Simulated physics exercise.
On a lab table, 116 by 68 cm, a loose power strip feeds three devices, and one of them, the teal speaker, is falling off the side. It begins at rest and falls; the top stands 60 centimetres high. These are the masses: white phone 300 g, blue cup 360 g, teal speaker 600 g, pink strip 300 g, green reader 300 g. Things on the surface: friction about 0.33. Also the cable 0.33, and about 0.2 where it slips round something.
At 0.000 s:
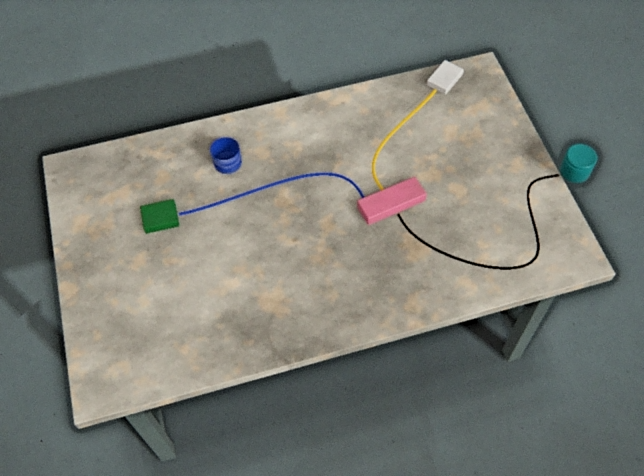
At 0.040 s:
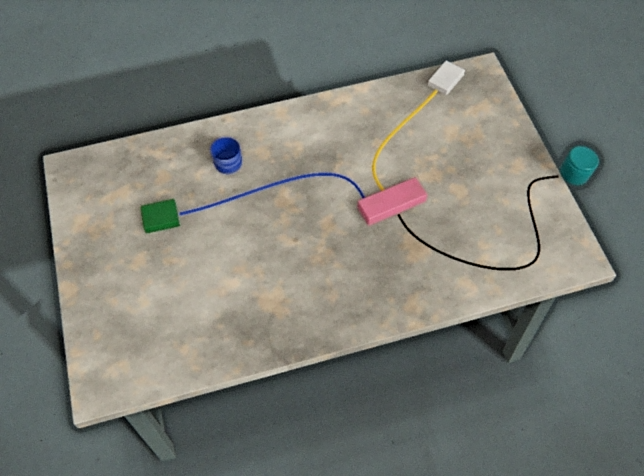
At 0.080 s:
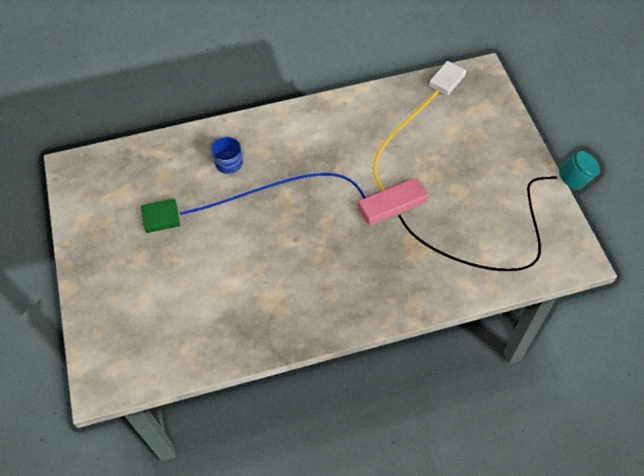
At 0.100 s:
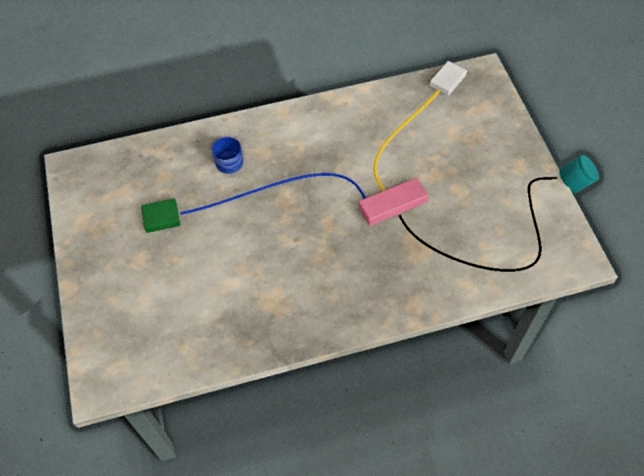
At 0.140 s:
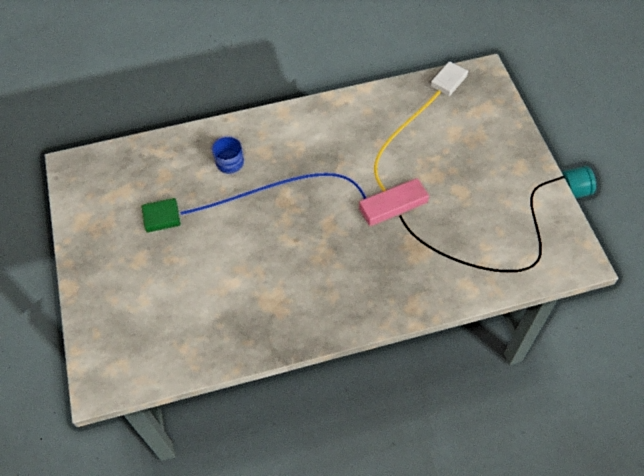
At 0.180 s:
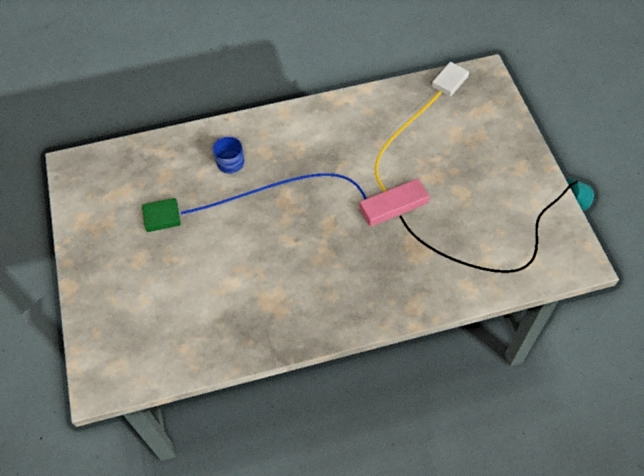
A teal cylinder at the right edge of the table tilts and drops below the edge until mostly hidden, drawing the end of its black cable outward, while the pink strip, white and green devices, and blue cup stay nearly still.
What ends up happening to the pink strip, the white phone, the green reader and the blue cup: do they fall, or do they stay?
In the end: Pink strip - stays put; white phone - stays put; green reader - stays put; blue cup - stays put.
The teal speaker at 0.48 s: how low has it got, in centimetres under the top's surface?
40 cm or so.
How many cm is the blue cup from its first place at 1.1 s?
About 0 cm.
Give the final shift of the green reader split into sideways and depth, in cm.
About 38 cm to the right side and about 11 cm toward the front - that is the final shift.
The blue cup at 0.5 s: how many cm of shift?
Roughly 0 cm.
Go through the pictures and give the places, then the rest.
In the first frame, pink strip (392, 197); white phone (446, 75); green reader (159, 213); blue cup (225, 149); black cable runs through (458, 259) (517, 267) (535, 228) (533, 182).
In the second frame, teal speaker (583, 158); black cable runs through (518, 268) (532, 182).
In the third frame, teal speaker (579, 170); black cable runs through (519, 269) (531, 183).
In the fourth frame, teal speaker (579, 174); black cable runs through (519, 270) (531, 183).
In the fifth frame, teal speaker (578, 183); black cable runs through (519, 270) (540, 186).
In the sixth frame, pink strip (395, 199); white phone (451, 76); green reader (160, 212); blue cup (227, 148); black cable runs through (461, 262) (520, 269) (537, 226) (567, 190).
After 0.5 s, the strip's end of the black cable at (466, 186); green reader 16 cm off its start, pink strip 16 cm off its start, teal speaker over the edge.
After 0.8 s, the strip's end of the black cable at (542, 158); green reader 39 cm off its start, pink strip 35 cm off its start, teal speaker over the edge.
After 1.1 s, the strip's end of the black cable at (542, 158); green reader 40 cm off its start at (338, 212), pink strip 35 cm off its start at (531, 149), teal speaker over the edge.
After 1.4 s, the strip's end of the black cable at (542, 158); green reader 40 cm off its start, pink strip 35 cm off its start, teal speaker over the edge.
After 2.6 s, the strip's end of the black cable at (542, 158); green reader 40 cm off its start at (338, 212), pink strip 35 cm off its start at (531, 149), blue cup 0 cm off its start at (227, 148), white phone 0 cm off its start at (451, 76).
